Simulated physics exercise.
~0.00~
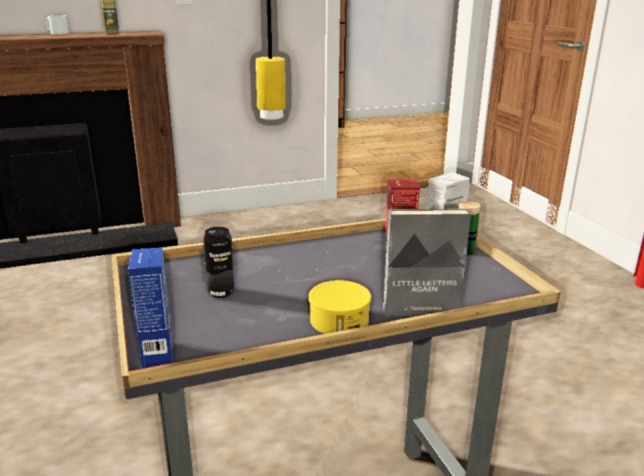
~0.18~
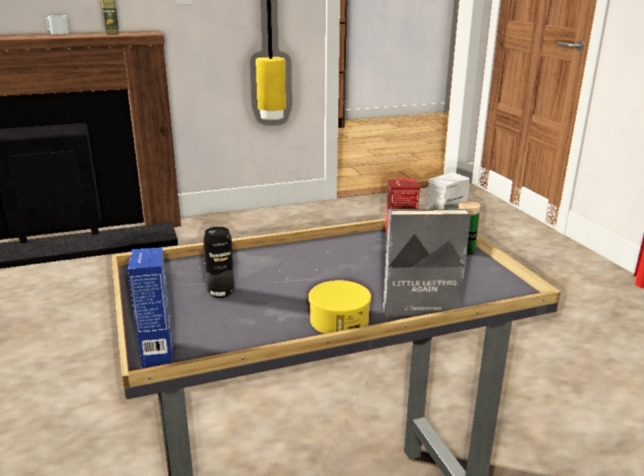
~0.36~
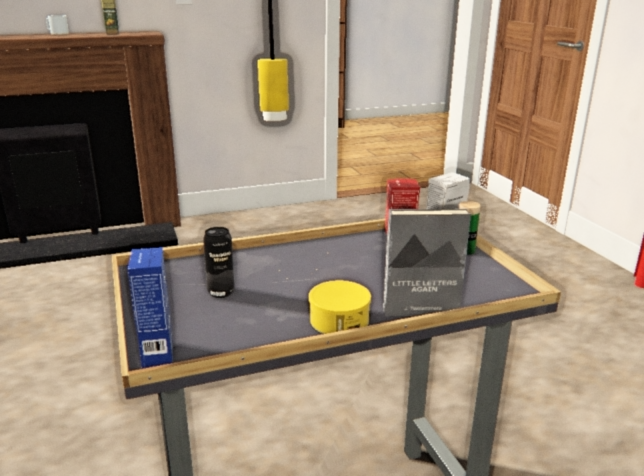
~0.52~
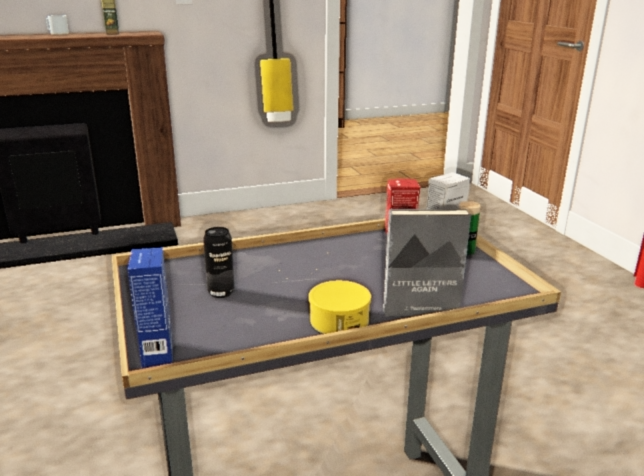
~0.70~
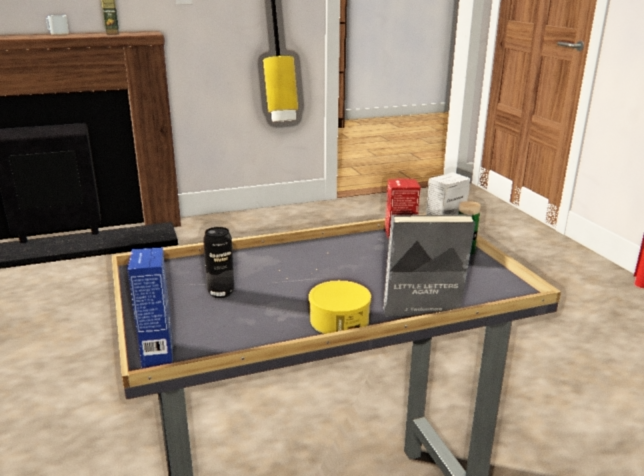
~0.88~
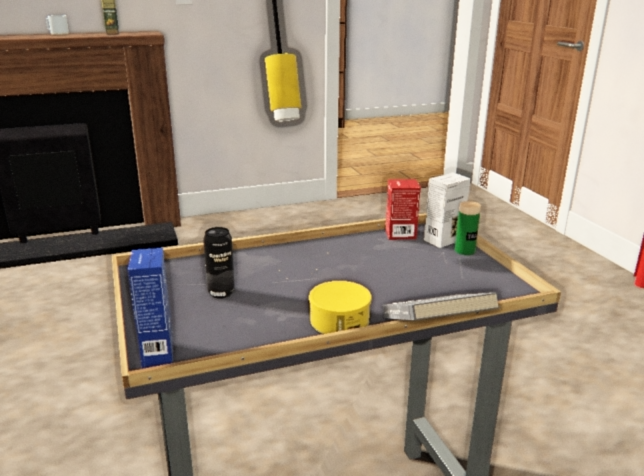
In a room with a fireplace, a yellow hanging lamp drifted slightly right before the grey book on the rimmed table toppled forward flat, uncovering the green shaker, while the other items stayed put.
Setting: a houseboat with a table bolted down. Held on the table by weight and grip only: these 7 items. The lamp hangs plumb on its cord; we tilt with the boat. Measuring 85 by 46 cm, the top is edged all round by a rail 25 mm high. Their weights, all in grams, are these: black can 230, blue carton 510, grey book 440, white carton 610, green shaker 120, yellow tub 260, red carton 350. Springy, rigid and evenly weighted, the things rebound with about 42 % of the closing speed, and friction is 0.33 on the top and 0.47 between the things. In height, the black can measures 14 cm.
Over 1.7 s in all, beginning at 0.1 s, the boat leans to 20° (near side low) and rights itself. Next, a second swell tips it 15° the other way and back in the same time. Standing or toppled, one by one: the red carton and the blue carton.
Red carton - standing; blue carton - standing.
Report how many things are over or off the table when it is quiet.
I make it 1.
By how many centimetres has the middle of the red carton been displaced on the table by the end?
Roughly 2 centimetres.
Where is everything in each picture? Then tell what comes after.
The first picture shows boat level; red carton (402, 209); blue carton (153, 309).
The second picture shows boat level; white carton (446, 210).
The third picture shows floor tilted 4°, near side down; yellow tub (340, 309); black can (219, 263).
The fourth picture shows floor tilted 10°, near side down; grey book (425, 264); white carton (446, 210).
The fifth picture shows floor tilted 16°, near side down; grey book (427, 268) 8° off its base.
The sixth picture shows floor tilted 20°, near side down; red carton (403, 209); blue carton (153, 309).
After 1.08 s, floor tilted 19°, near side down.
After 1.28 s, floor tilted 13°, near side down; red carton moved 3 cm near (407, 213); blue carton moved 2 cm near (154, 315); white carton moved 2 cm.
After 1.58 s, floor tilted 3°, near side down; red carton moved 3 cm near (407, 213); blue carton moved 2 cm near (154, 316); white carton moved 3 cm.
After 1.98 s, floor tilted 2°, far side down; red carton moved 3 cm near (407, 213); blue carton moved 2 cm near (154, 316); white carton moved 3 cm.
In the end (4.0 s), off the table and tipped over, grey book; the other 6 under 5 cm from the start. At the end, from the last picture's camera, red carton near (406, 212), blue carton near (153, 315).
